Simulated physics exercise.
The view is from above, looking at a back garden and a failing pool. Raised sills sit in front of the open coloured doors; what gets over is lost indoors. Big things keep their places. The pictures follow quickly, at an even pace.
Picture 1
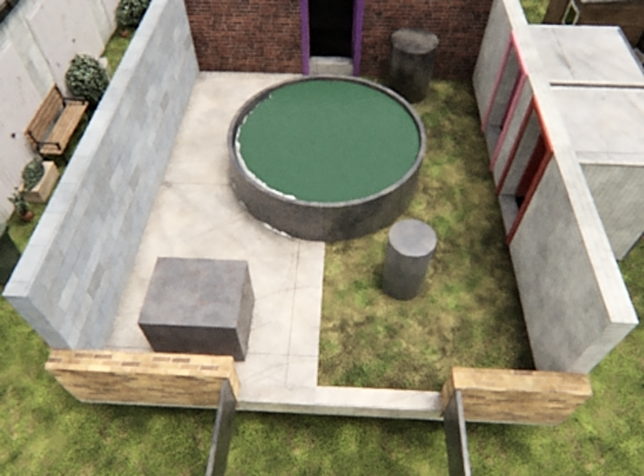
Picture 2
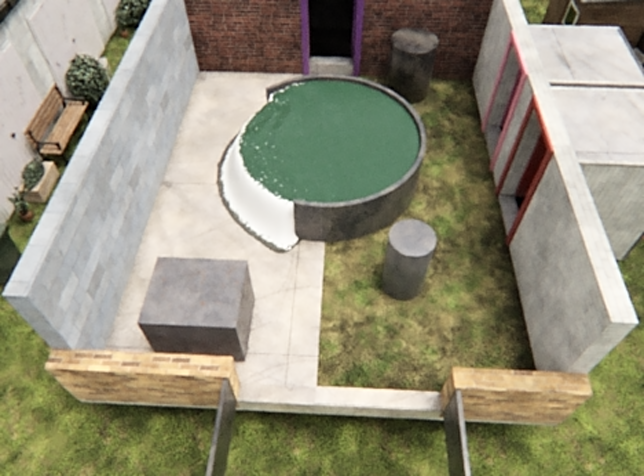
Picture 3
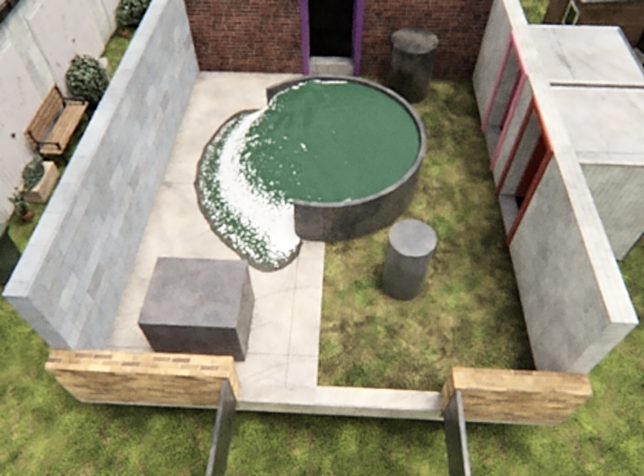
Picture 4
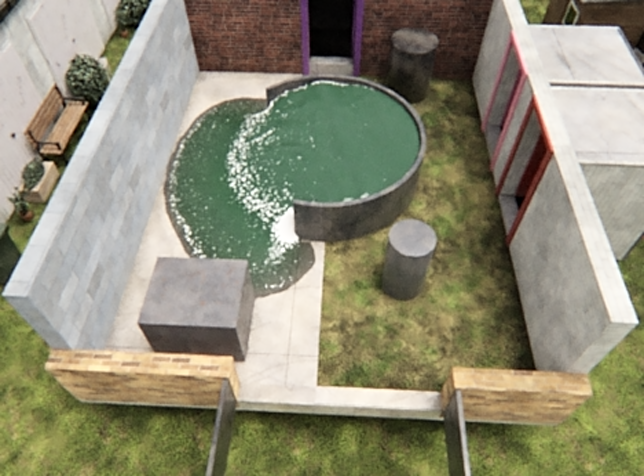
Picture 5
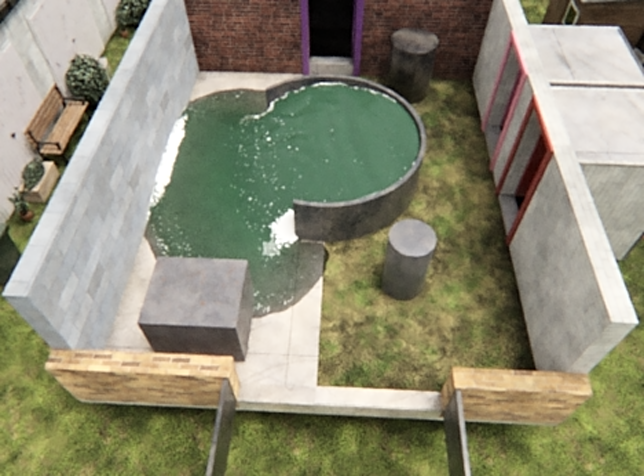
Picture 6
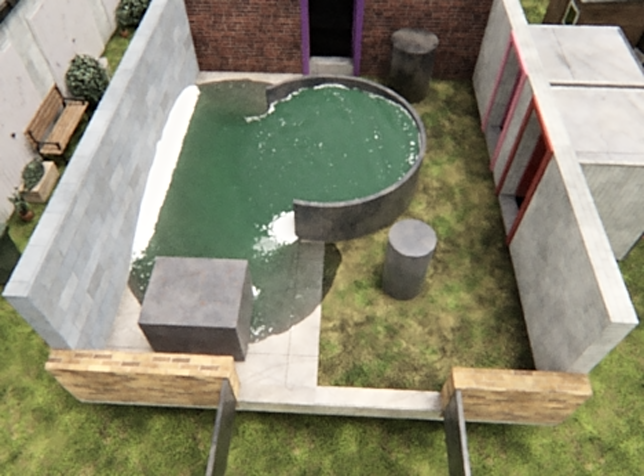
At the start, green water lies still in a round pool inside a walled back garden seen from above. The pool's left side opens and water pours out, edged with white foam. It spreads left across the pale paving to the grey wall and forward around the dark block.
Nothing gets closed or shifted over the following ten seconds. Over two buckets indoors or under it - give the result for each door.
As I see it, pink door: Two buckets or fewer; red door: More than two buckets; purple door: Two buckets or fewer.
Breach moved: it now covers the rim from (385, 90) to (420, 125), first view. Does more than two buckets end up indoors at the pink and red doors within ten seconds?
Pink: Past the mark; red: Past the mark.
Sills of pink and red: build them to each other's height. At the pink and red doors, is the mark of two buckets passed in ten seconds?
The pink one takes more; the red one is under.
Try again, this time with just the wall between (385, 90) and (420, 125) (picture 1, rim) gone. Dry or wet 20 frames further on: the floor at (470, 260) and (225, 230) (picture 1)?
Soaked, then untouched.
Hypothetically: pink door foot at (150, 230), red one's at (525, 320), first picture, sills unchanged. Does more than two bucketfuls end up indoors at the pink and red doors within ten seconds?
At the pink door it tops it; at the red door it tops it.
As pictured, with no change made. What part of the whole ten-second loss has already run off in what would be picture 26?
Roughly 15 per cent.
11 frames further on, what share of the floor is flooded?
Close to 50 %.
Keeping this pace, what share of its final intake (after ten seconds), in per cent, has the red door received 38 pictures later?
Estimate: Some 5 per cent.
A moment on, water covers 40 % of the floor; the pink door not reached, the red door not reached, the purple door not reached.
Next, water covers 50 % of the floor; the pink door not reached, the red door not reached, the purple door wet at the sill, nothing in.
Then, water covers 70 % of the floor; the pink door not reached, the red door not reached, the purple door wet at the sill, nothing in.
Later, water covers 100 % of the floor; the pink door wet at the sill, nothing in, the red door under two buckets in, the purple door wet at the sill, nothing in.
In the end, water covers 100 % of the floor; the pink door wet at the sill, nothing in, the red door far over two buckets in, the purple door under two buckets in.
